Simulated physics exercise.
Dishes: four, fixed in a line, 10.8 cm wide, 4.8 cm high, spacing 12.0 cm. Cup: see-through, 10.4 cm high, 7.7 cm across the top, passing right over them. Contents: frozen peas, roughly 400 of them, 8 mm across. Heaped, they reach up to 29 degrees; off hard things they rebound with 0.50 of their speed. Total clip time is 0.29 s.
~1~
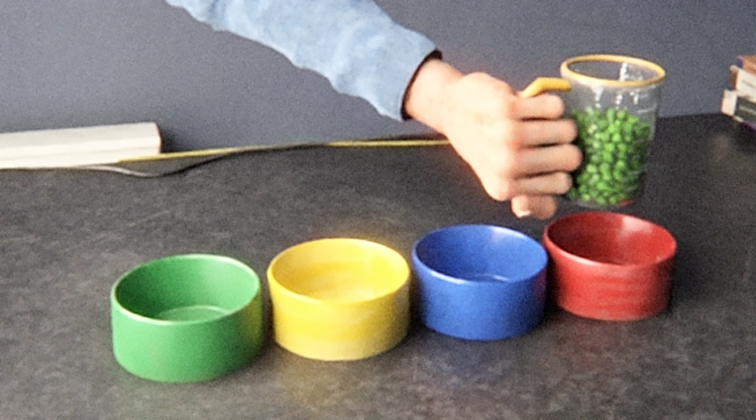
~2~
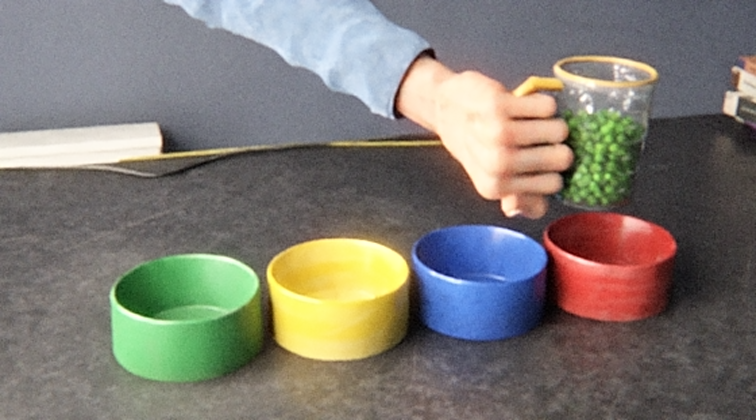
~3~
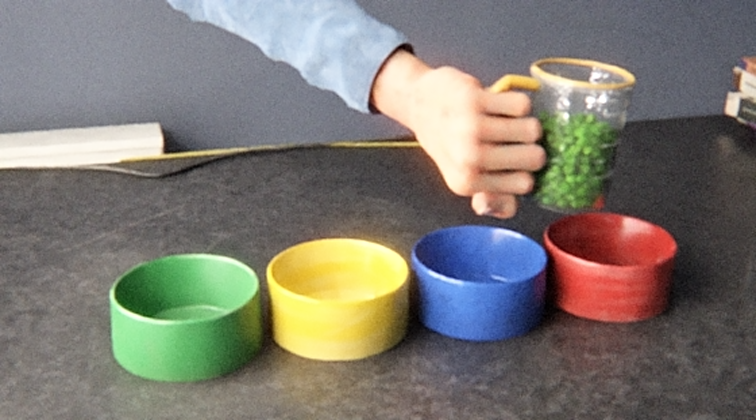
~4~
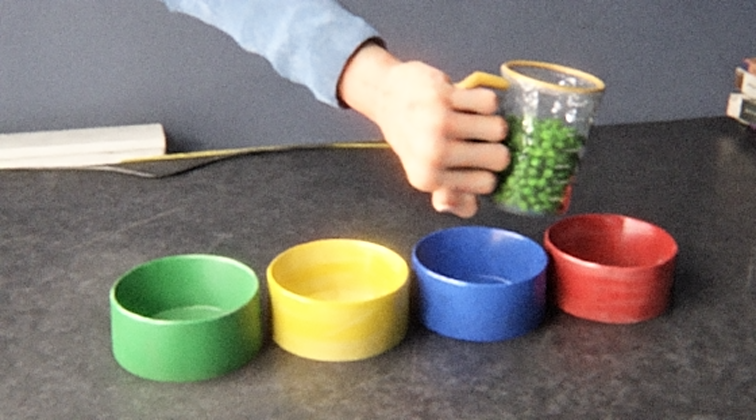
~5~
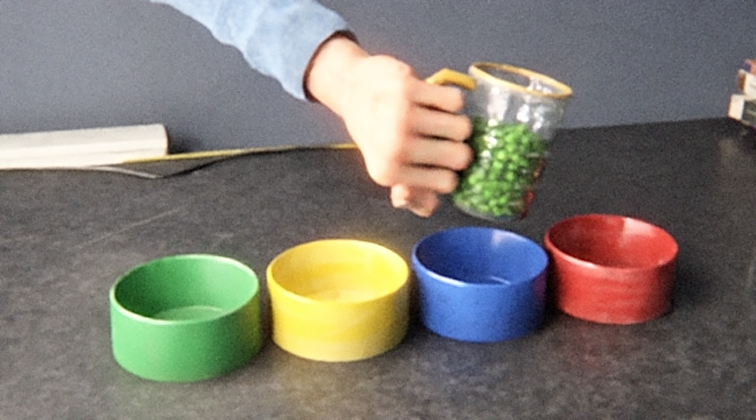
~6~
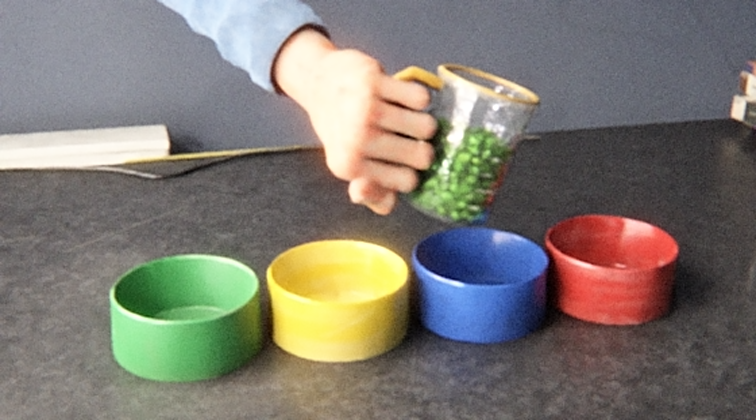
A clear cup of small green pieces, held by its yellow handle, moved left above a row of green, yellow, blue and red bowls as the hand gradually tilted it toward the right.
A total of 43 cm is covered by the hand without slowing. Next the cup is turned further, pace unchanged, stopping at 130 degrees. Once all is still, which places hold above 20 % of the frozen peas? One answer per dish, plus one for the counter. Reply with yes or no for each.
Red: No, blue: No, green: Yes, yellow: No, counter: No.
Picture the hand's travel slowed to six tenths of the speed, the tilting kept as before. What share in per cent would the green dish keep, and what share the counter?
Shares: Green 100, counter 0.
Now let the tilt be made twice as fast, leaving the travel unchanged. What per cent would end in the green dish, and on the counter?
The green dish 90, the counter 10.
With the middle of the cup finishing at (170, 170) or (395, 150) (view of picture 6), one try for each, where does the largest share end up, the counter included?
Try 1 - green; try 2 - blue.
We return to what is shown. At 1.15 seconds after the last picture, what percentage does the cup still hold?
Around 90 percent.
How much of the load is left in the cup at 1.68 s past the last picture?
About 0 percent of the load.
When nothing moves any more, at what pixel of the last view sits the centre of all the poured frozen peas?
After settling, the middle sits near (183, 317).
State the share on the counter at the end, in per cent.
Around 0 percent, I'd guess.
Then, 0.69 s after the last picture, tilt 70 degrees; cup holds 100 %.
Then, 1.15 s after the last picture, tilt 105 degrees; cup holds 90 %, green 10 %.
Then, 1.68 s after the last picture, tilt 130 degrees; cup holds 0 %, green 100 %.
In the end, red 0 %, blue 0 %, green 100 %, yellow 0 %, counter 0 %.
